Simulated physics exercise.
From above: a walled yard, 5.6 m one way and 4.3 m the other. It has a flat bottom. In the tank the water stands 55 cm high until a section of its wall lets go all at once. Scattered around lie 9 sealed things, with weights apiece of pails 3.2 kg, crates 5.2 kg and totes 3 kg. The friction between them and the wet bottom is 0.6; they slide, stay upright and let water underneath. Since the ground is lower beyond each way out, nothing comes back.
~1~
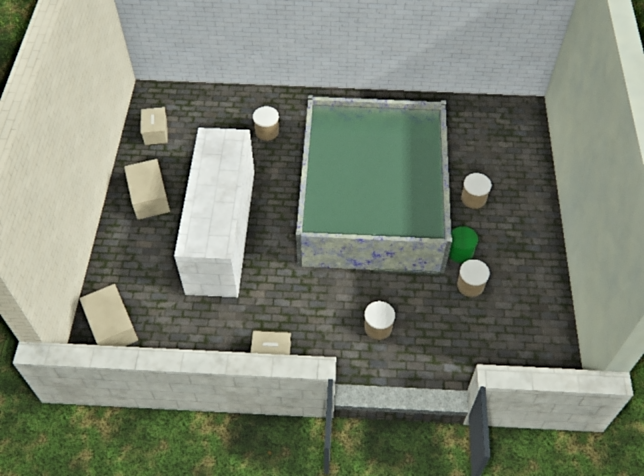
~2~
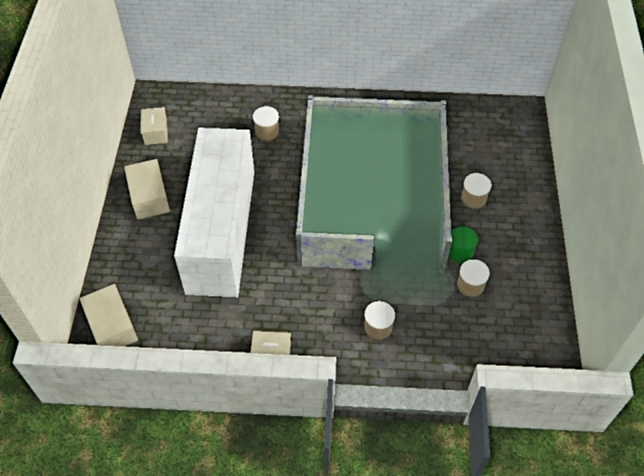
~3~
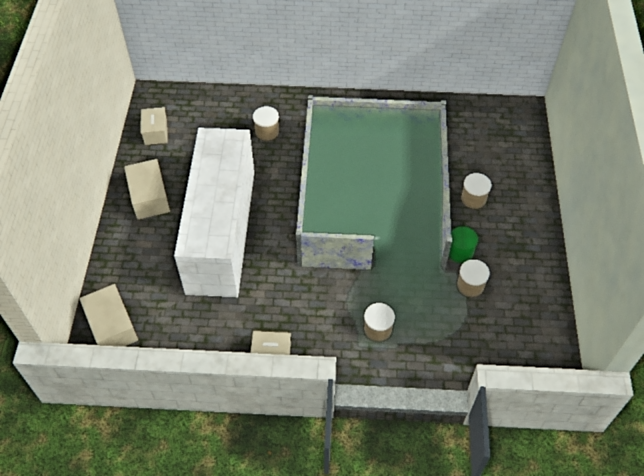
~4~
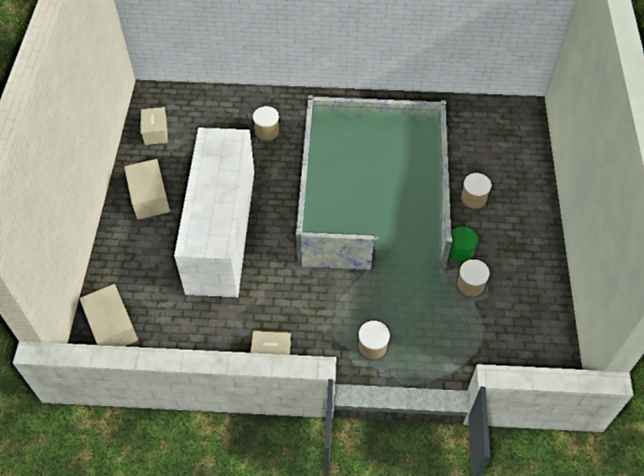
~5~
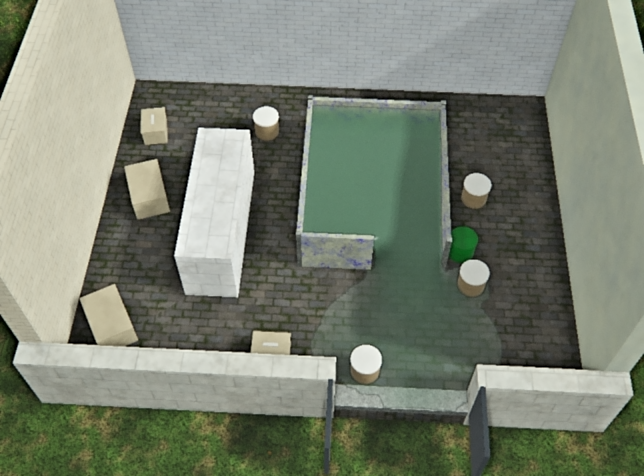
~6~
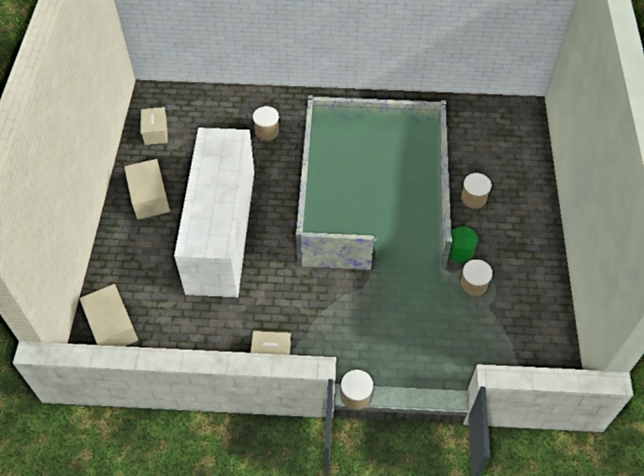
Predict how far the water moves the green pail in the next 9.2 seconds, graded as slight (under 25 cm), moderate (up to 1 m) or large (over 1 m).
Slight.
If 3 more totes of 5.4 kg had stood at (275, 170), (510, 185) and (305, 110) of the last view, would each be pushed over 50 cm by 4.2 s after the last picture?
Note, same order as listed: Inside the limit, beyond the limit, inside the limit.
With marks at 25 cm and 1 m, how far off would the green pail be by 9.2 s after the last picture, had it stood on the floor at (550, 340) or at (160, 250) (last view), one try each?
Well, the first time it covers a big distance, and the second time it keeps still.
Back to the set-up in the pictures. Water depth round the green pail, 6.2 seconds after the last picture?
Somewhere close to 3 cm.
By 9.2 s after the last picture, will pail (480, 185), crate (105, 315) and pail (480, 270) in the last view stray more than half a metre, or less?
Results in listed order: Exceeds / exceeds / falls short.
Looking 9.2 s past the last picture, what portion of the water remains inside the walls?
48 %.
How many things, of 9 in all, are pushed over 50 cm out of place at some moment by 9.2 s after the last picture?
3.
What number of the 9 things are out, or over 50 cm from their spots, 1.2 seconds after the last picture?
By that time the total stands at 1.
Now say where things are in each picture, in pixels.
The green pail at (464, 238), on the bottom; water covers 3.3 m2; 0 of 9 have shifted, in the first frame.
The green pail at (464, 238), on the bottom; 3.7 m2 under water; 0 of 9 have shifted, in the second frame.
The green pail at (464, 238) rests on the ground; 4.2 m2 under water; 0 of 9 have shifted, in the third frame.
The green pail at (464, 238), on the bottom; water covers 4.9 m2; 1 of 9 have shifted, in the fourth frame.
The green pail at (464, 238), on the bottom; 5.7 m2 under water; 1 of 9 have shifted, in the fifth frame.
The green pail at (464, 238), on the bottom; water covers 6.2 m2; 1 of 9 have shifted, in the sixth frame.
Then, 1.2 s after the last picture the green pail is near (464, 238), 0.0 m from its start, aground; 1 of 9 are out; 0 afloat.
Then, 3.8 s after the last picture the green pail is near (464, 238), 0.0 m from its start, aground; 1 of 9 are out; 1 afloat.
Then, 6.2 s after the last picture the green pail is near (464, 238), 0.0 m from its start, aground; 1 of 9 are out; 2 afloat.
Then, 9.2 s after the last picture the green pail is near (464, 238), 0.0 m from its start, aground; 1 of 9 are out; 2 afloat.
